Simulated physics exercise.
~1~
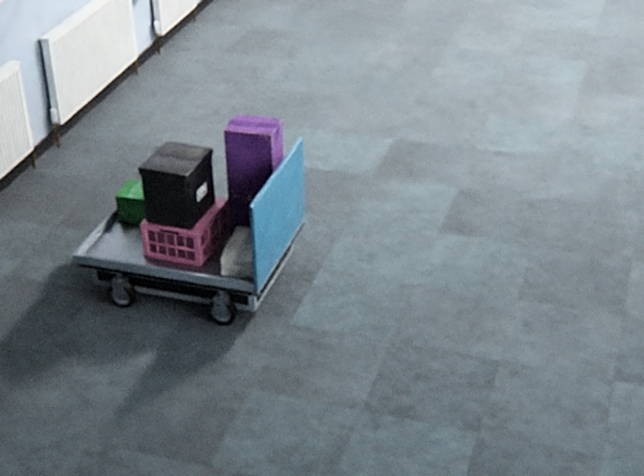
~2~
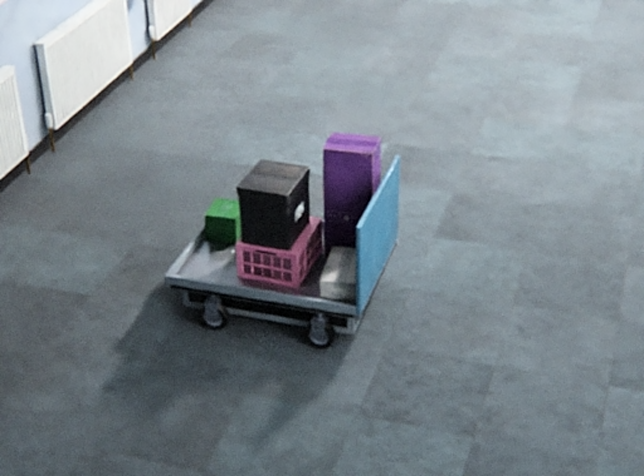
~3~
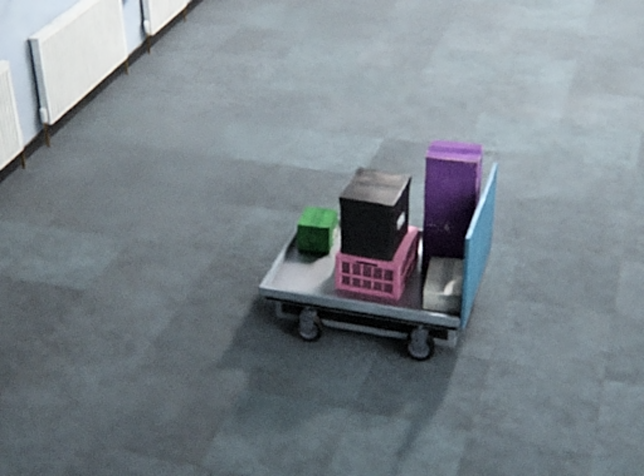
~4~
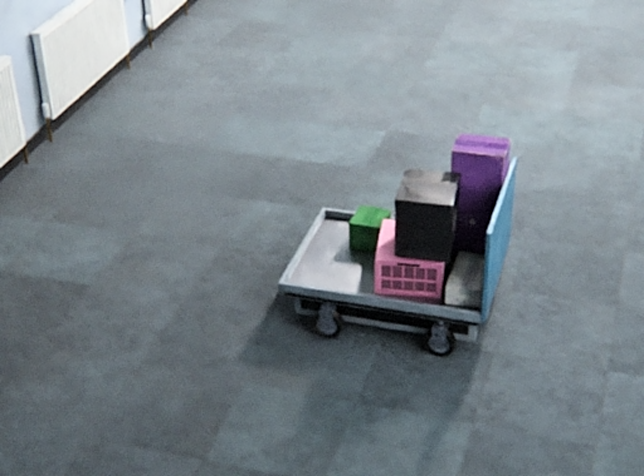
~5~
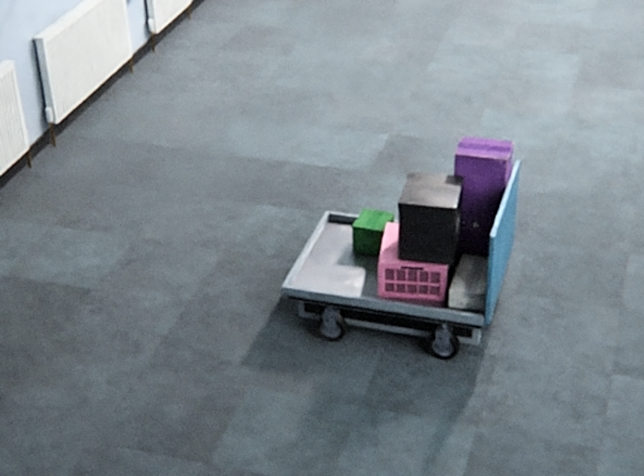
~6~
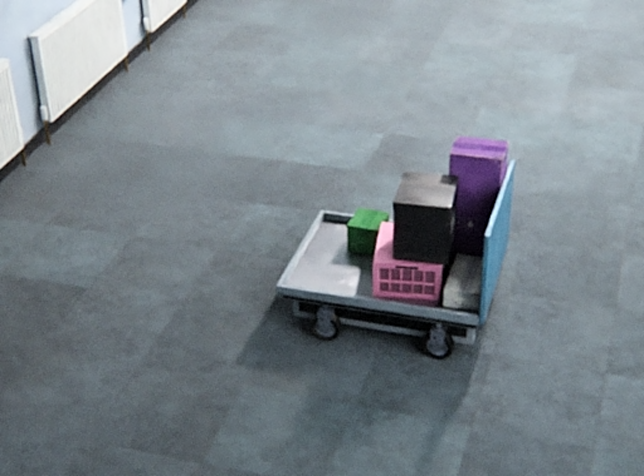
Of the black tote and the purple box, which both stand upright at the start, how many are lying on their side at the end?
None of them are. The black tote and the purple box are both still upright once the cart has stopped.
